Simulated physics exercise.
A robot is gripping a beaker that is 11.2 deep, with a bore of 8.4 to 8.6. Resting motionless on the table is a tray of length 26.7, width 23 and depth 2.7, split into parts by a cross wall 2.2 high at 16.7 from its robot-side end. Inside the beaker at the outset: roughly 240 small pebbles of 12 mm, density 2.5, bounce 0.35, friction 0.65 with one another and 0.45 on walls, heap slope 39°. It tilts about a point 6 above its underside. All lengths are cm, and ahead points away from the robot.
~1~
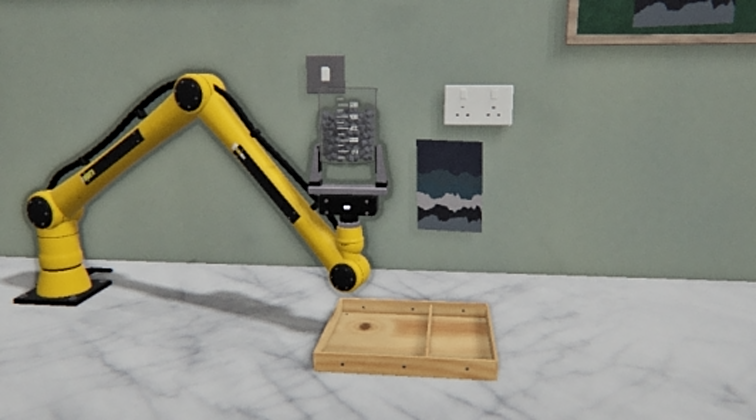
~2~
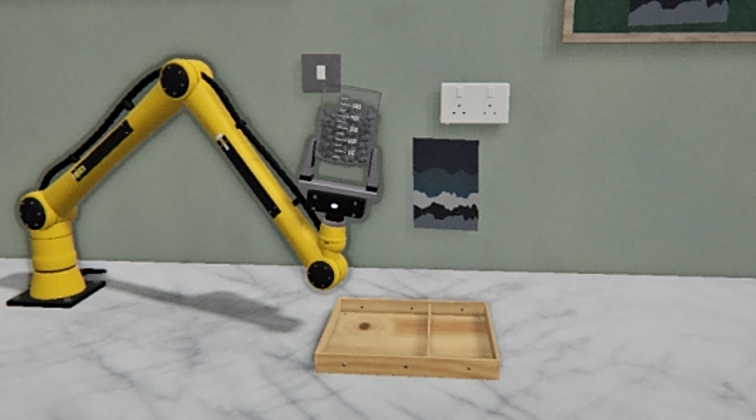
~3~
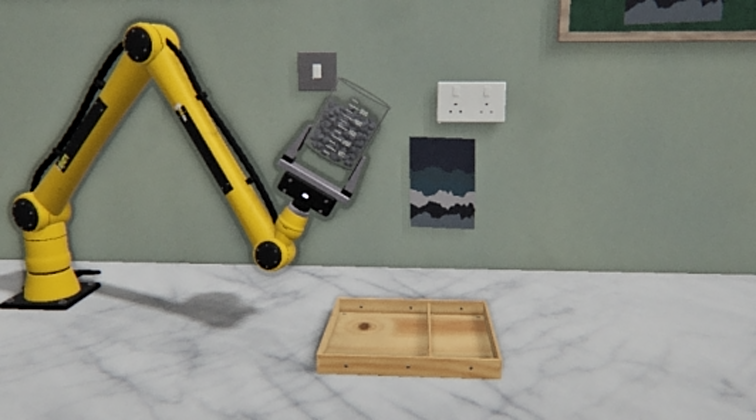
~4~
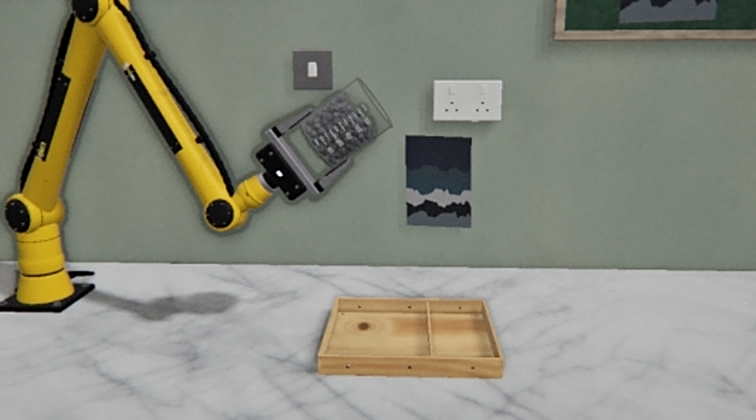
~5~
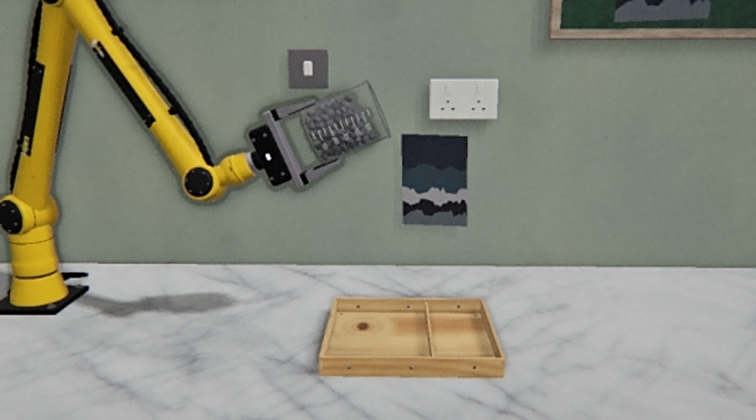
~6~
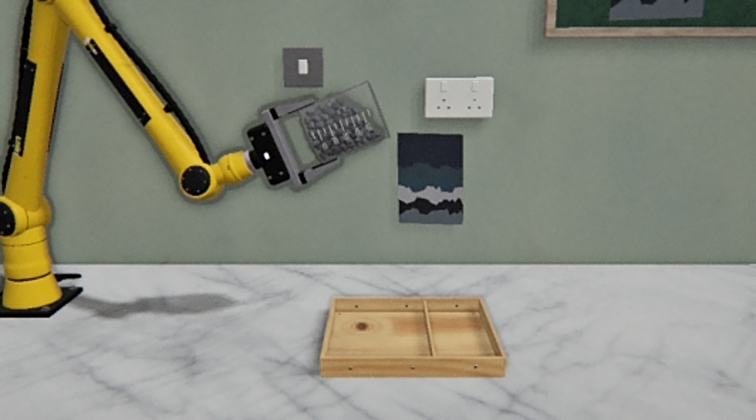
A yellow robot arm tilts a clear beaker of grey pebbles rightward above a wooden tray.
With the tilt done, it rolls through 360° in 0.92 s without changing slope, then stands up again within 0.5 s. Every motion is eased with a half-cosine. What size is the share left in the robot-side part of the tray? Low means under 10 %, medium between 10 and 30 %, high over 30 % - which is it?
Low.
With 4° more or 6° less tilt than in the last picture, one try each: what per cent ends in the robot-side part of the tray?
You'd get close to 0 per cent, then close to 0 per cent.
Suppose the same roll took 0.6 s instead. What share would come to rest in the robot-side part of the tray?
Around 0 %.
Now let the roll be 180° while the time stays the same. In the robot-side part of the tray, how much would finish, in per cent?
That would come to close to 0 in a hundred.
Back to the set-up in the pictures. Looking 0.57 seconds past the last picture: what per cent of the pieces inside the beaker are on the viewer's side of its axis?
I'd put it at about 45 per cent.
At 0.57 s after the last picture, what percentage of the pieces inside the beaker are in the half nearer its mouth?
30 %, about.
Then, 0.57 s after the last picture, tipped 68°, highest piece 40 above the table; 236 in the beaker.
Then, 1.14 s after the last picture, tipped 41°, highest piece 39 above the table; 236 in the beaker.
Then, 1.62 s after the last picture, upright, highest piece 41 above the table; 236 in the beaker.
Then, 2.32 s after the last picture, upright, highest piece 41 above the table; 236 in the beaker.
Final count, 236 in the beaker. That is 0 % in the robot-side part of the tray.
